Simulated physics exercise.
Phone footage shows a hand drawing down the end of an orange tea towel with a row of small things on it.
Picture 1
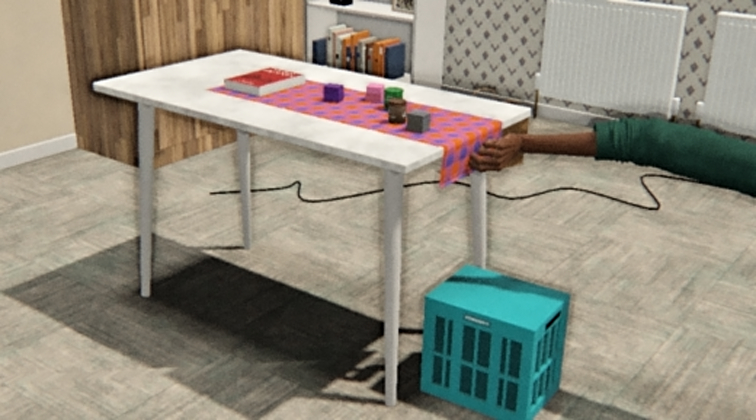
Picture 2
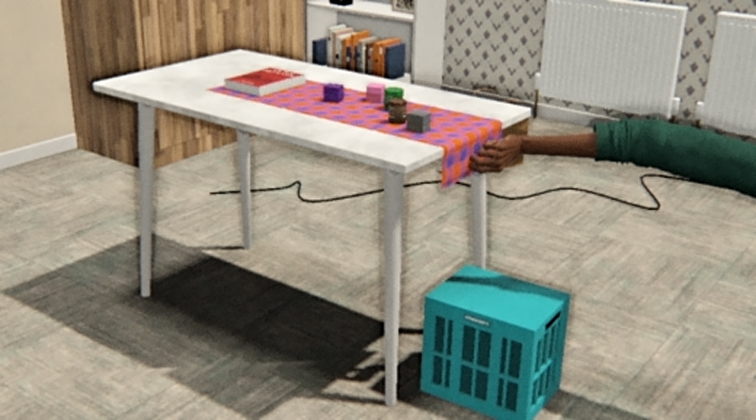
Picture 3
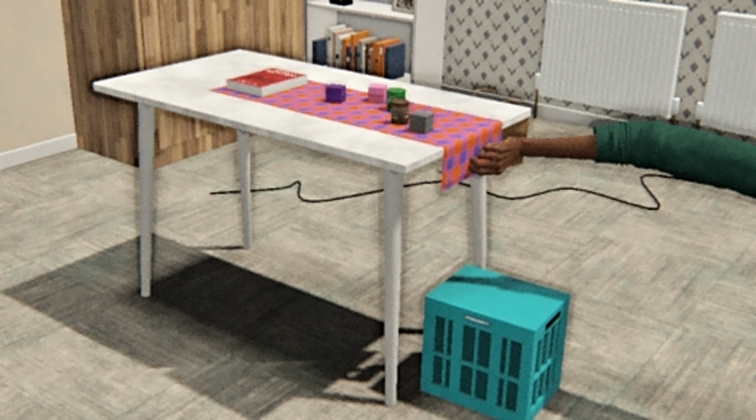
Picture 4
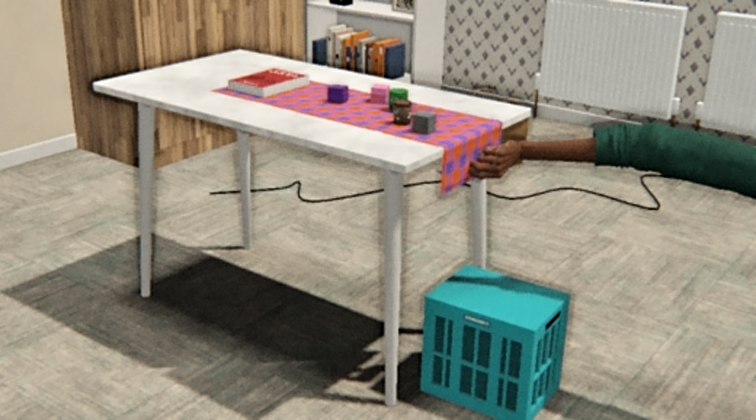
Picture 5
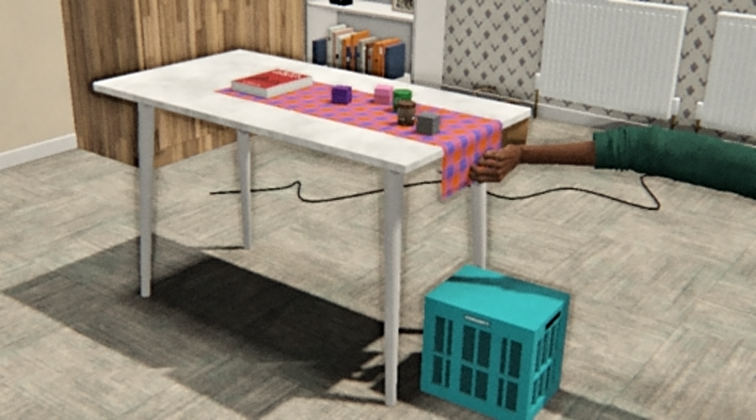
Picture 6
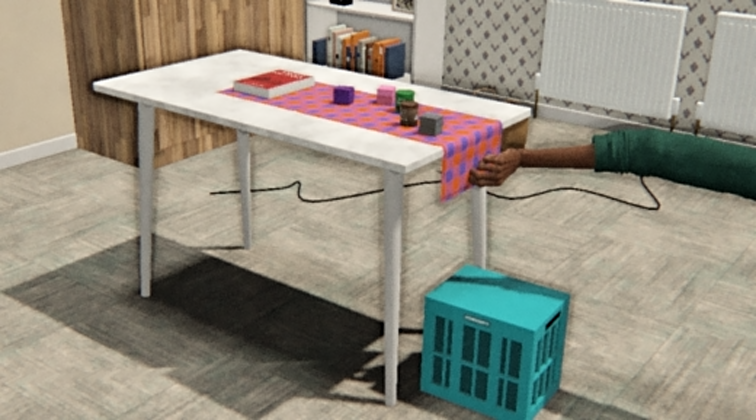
A hand slowly draws an orange cloth down the table's end, and the small things shift right.
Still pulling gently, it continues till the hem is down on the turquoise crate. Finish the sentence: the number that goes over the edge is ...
The number that goes over the edge is three.
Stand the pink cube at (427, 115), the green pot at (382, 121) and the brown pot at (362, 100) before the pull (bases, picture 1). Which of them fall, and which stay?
Of the three, the pink cube ends off the top, the green pot ends off the top and the brown pot stays aloft.
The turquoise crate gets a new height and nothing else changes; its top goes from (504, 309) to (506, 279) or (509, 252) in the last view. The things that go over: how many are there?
2 and 1.
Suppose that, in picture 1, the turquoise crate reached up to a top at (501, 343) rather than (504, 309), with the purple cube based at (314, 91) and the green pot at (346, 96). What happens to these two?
Purple cube stays, green pot stays.
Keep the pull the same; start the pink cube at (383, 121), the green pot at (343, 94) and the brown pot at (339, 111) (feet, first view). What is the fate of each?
For the pink cube it's falling, for the green pot it's staying, for the brown pot it's staying.
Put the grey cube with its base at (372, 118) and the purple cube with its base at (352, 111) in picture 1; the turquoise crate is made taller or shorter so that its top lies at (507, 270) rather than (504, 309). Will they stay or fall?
Grey cube: Safe; purple cube: Safe.
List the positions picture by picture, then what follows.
In the first frame, hem (440, 188); grey cube (419, 112); brown pot (398, 100); green pot (394, 89); pink cube (375, 85); purple cube (334, 85); top of the crate (504, 309).
In the second frame, hem (441, 189); grey cube (419, 112).
In the third frame, hem (440, 192); brown pot (401, 101).
In the fourth frame, hem (441, 195); green pot (399, 90); top of the crate (504, 309).
In the fifth frame, hem (442, 200); pink cube (384, 87).
In the sixth frame, hem (441, 203); grey cube (431, 115); brown pot (410, 103); green pot (405, 91); pink cube (387, 87); purple cube (344, 87).
A little later, hem near (470, 231); grey cube gone.
Next, hem near (469, 274); grey cube and brown pot gone.
When it is over, hem on the crate; grey cube, brown pot and green pot gone. The table loses three.
